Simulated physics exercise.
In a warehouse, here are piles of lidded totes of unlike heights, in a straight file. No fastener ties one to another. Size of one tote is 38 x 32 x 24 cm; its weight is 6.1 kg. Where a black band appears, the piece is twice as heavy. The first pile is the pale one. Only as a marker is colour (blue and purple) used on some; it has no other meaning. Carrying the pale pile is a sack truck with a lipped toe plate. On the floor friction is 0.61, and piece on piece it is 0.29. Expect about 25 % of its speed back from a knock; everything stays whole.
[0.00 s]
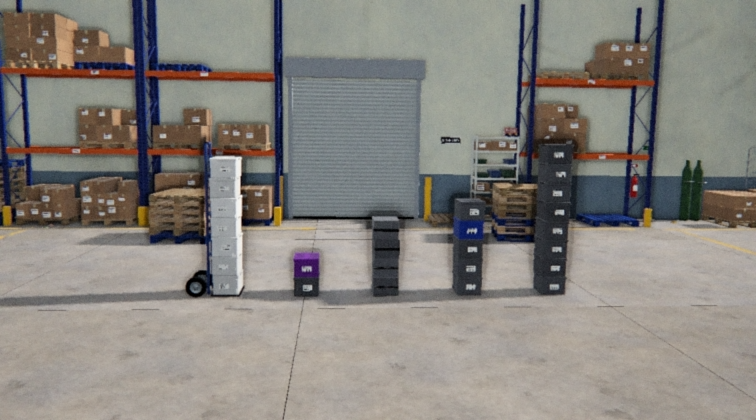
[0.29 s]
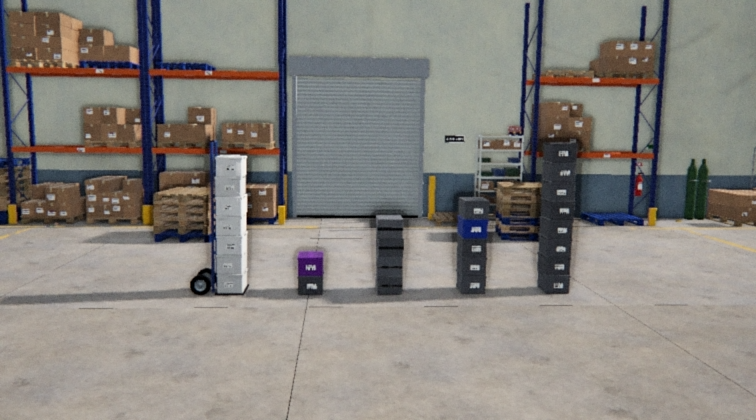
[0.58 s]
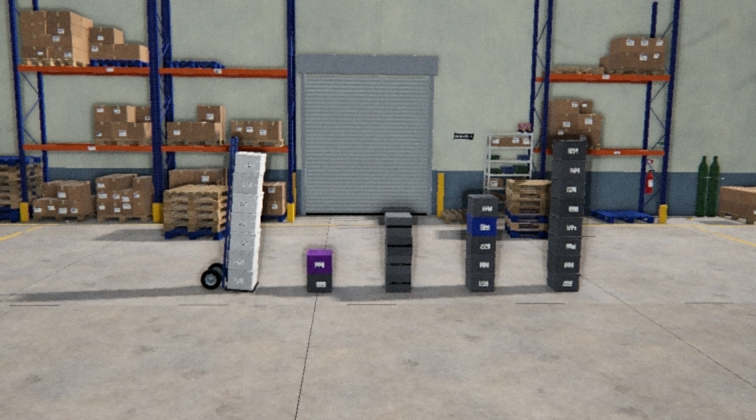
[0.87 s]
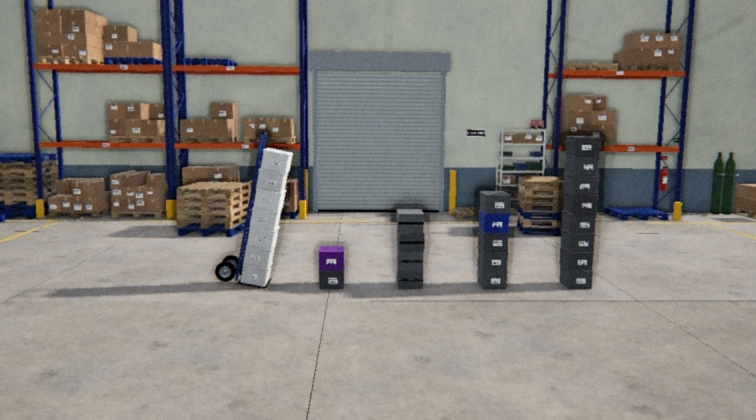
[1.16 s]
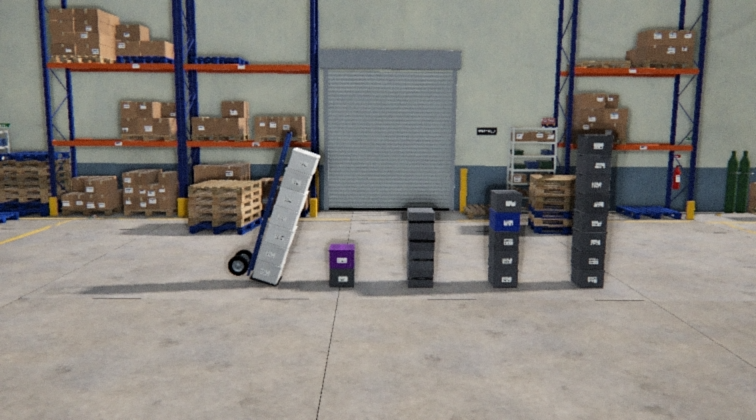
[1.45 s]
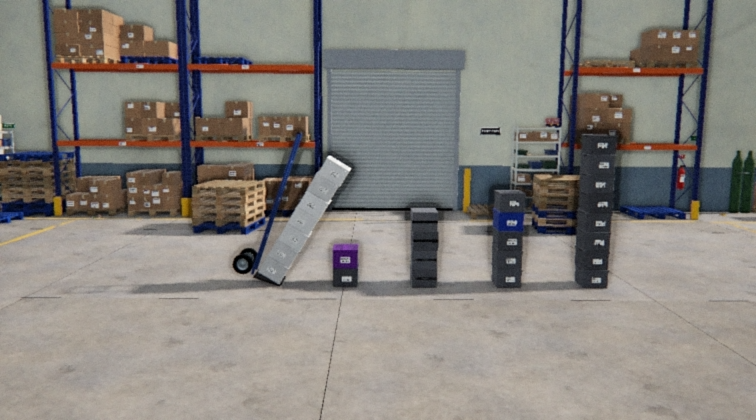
A tall white stack of boxes on a blue hand truck stands at the left of a warehouse floor, seen from the front before shelving and a grey roller door. To its right, in a row, are a short purple-topped stack and three dark ones, one with a blue box. The truck and white stack lean rightward, then the stack tilts away from the frame, as the camera pans slightly left.
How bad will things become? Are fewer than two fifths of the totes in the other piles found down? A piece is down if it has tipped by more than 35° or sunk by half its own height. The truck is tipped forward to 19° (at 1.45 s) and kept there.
Yes.
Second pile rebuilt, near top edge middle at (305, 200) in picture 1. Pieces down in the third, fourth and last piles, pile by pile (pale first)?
Down by pile: Third 3, fourth 4, last 0.
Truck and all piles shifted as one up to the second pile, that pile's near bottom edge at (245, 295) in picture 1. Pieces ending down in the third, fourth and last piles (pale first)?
Pile by pile, third 0, fourth 0, last 0.
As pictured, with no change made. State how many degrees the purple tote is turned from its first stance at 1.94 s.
Some 0°.
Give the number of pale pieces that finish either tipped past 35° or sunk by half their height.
Exactly 7 of the pale pieces.
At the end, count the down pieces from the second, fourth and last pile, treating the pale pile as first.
As for pieces, it's second 0, fourth 0 and last 0.
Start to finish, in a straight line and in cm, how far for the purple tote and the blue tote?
Purple 20 cm, blue 0 cm.
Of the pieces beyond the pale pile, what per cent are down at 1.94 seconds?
0 %.
After 1.62 s, 7 of the pale pile down; none of the 19 other totes down.
After 1.94 s, 7 of the pale pile down; none of the 19 other totes down, 3 disturbed; purple tote shifted 10 cm.
At rest (2.9 s), 7 of the pale pile down; none of the 19 other totes down, 4 disturbed; purple tote leaning 30°; blue tote unmoved. That is 0 per cent. As the last picture would show them, middles, purple tote near (364, 257), blue tote near (508, 220).
